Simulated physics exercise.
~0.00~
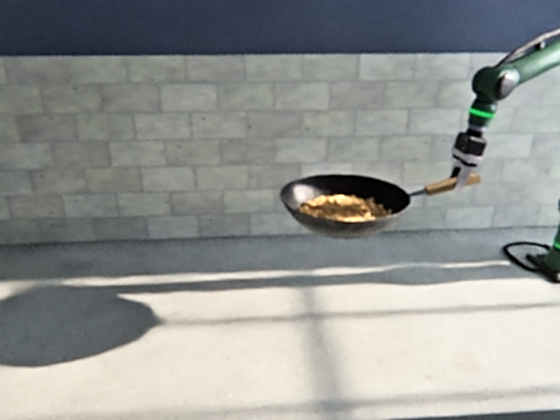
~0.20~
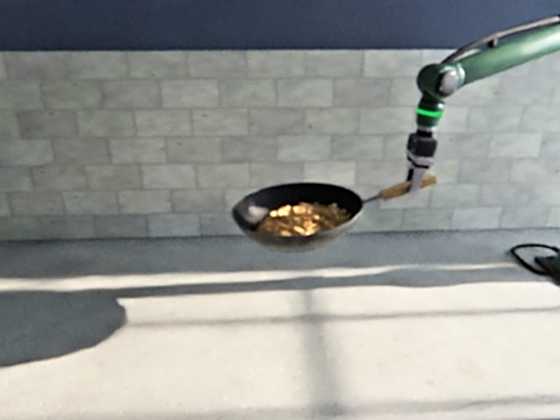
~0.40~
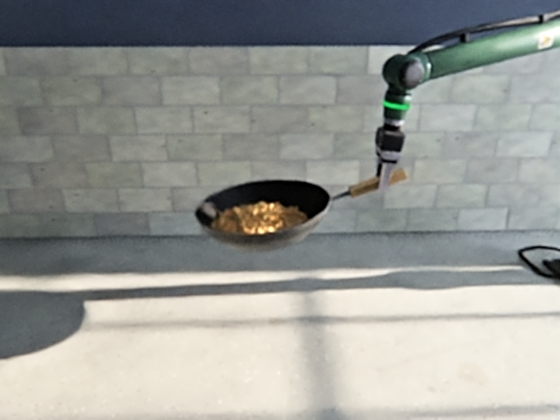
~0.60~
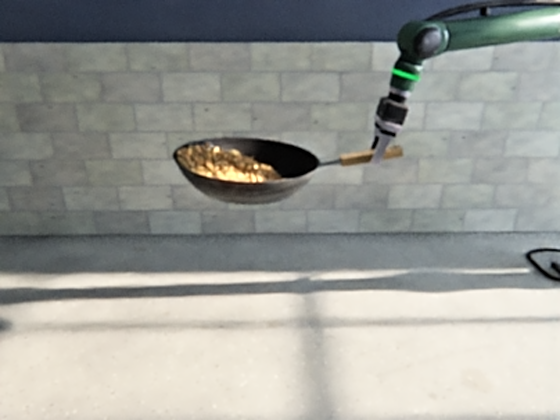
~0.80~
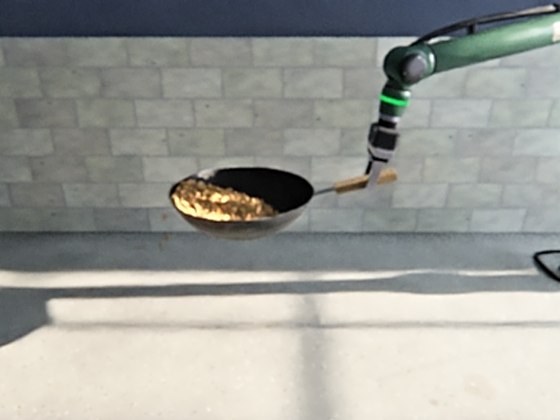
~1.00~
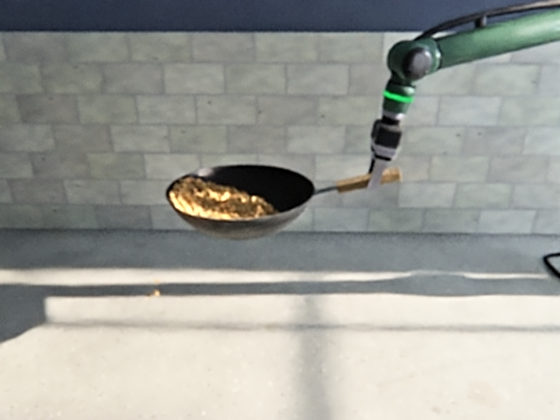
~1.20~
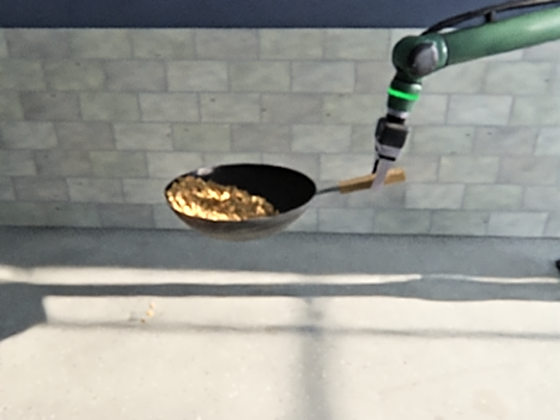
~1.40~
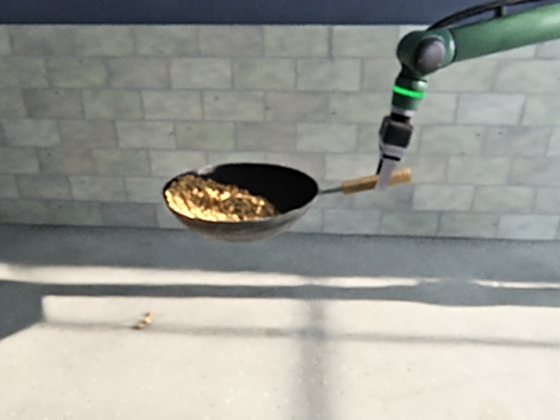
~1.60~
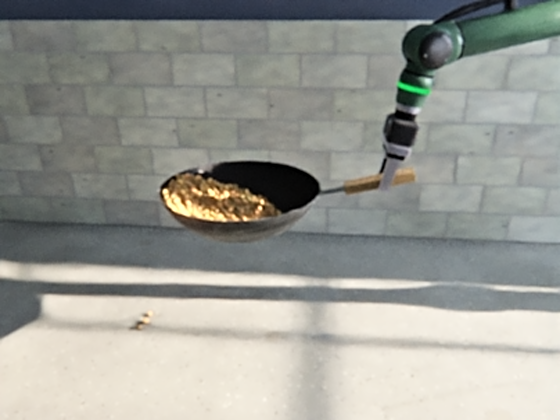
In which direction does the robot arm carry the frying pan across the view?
The arm carries the frying pan to the left, away from the side where the arm reaches in.
